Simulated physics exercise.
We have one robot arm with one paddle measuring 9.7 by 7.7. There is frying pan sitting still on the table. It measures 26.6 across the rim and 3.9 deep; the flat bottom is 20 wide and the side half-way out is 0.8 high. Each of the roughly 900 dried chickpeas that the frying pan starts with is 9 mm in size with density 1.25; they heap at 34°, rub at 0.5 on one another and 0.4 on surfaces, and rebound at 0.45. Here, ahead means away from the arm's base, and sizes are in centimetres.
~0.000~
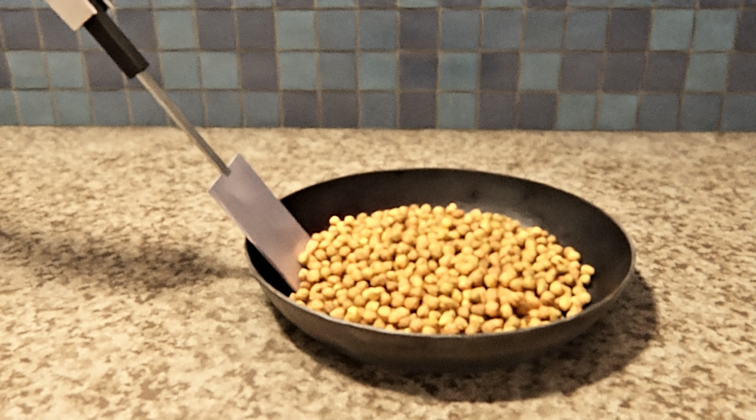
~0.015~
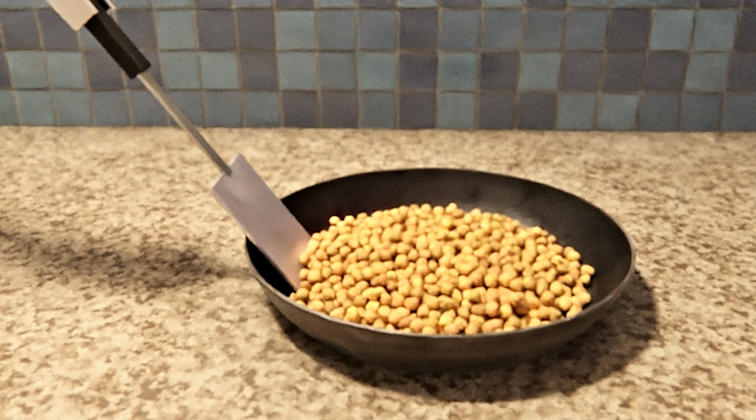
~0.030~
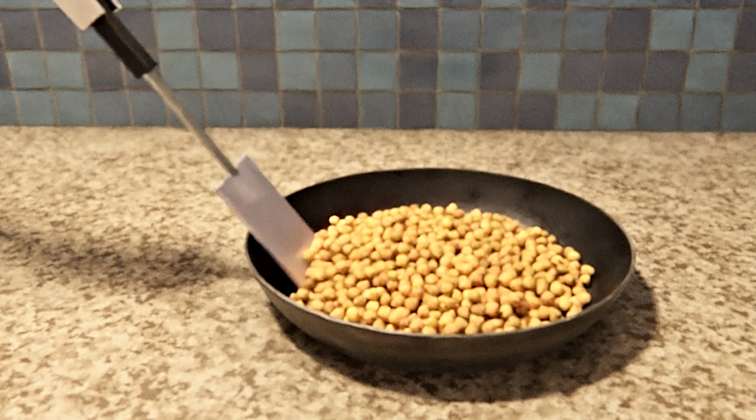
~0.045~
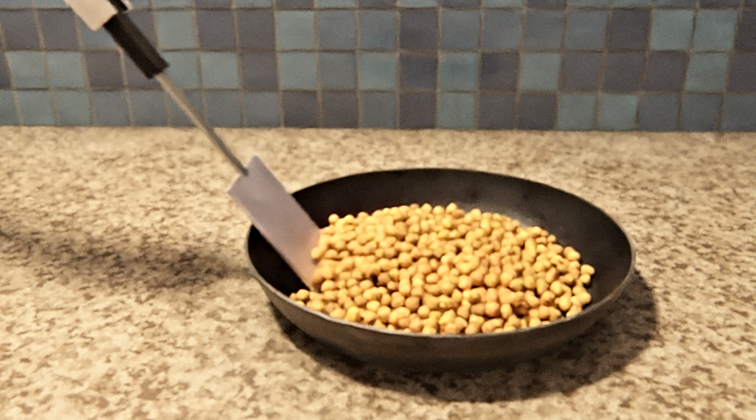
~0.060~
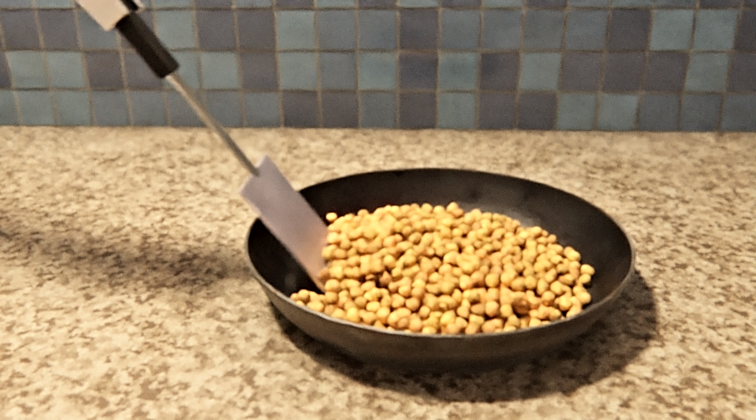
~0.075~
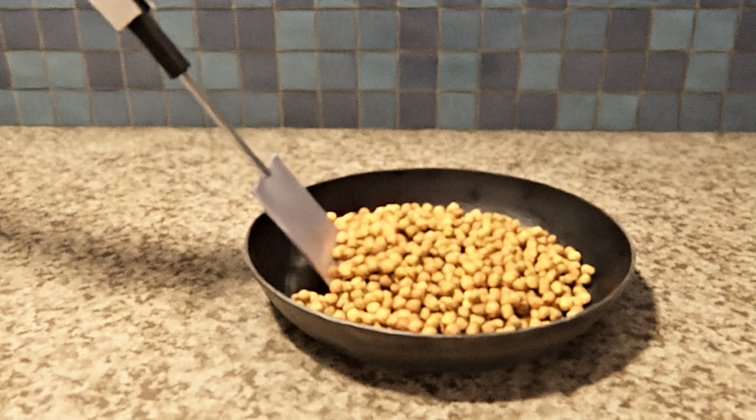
A paddle on a robot arm pushes slightly rightward into small yellowish pieces in a frying pan.
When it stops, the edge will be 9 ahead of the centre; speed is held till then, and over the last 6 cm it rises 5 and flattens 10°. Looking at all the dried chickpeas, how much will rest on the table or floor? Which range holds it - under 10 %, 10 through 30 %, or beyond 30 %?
The range under 10 % holds it.
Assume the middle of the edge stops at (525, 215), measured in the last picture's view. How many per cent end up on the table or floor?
Estimate: Approx. 0 %.
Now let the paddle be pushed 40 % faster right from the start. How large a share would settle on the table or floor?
10 per cent, roughly.
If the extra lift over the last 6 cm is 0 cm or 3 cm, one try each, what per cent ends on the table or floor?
Result, in order: Approx. 5 % and 0 %.
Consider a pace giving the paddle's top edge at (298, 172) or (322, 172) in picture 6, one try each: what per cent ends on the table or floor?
Roughly 15 and 15 percent.
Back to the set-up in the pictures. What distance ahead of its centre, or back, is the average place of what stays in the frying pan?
About 4.0 cm ahead.
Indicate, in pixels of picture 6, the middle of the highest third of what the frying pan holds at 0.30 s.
It is centred at about (530, 248).
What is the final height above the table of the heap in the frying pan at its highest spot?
Some 4.5 cm above the table.
By 0.19 s, sloping 54°, highest piece 4 above the table; 900 in the frying pan.
By 0.30 s, sloping 51°, highest piece 5 above the table; 900 in the frying pan.
By 0.55 s, sloping 44°, highest piece 4 above the table; 869 in the frying pan, 30 on the table or floor, 1 on the blade or in flight.
By 1.60 s, sloping 44°, highest piece 4 above the table; 869 in the frying pan, 31 on the table or floor.
Final count, 869 in the frying pan, 31 on the table or floor. That is 3 % on the table or floor.
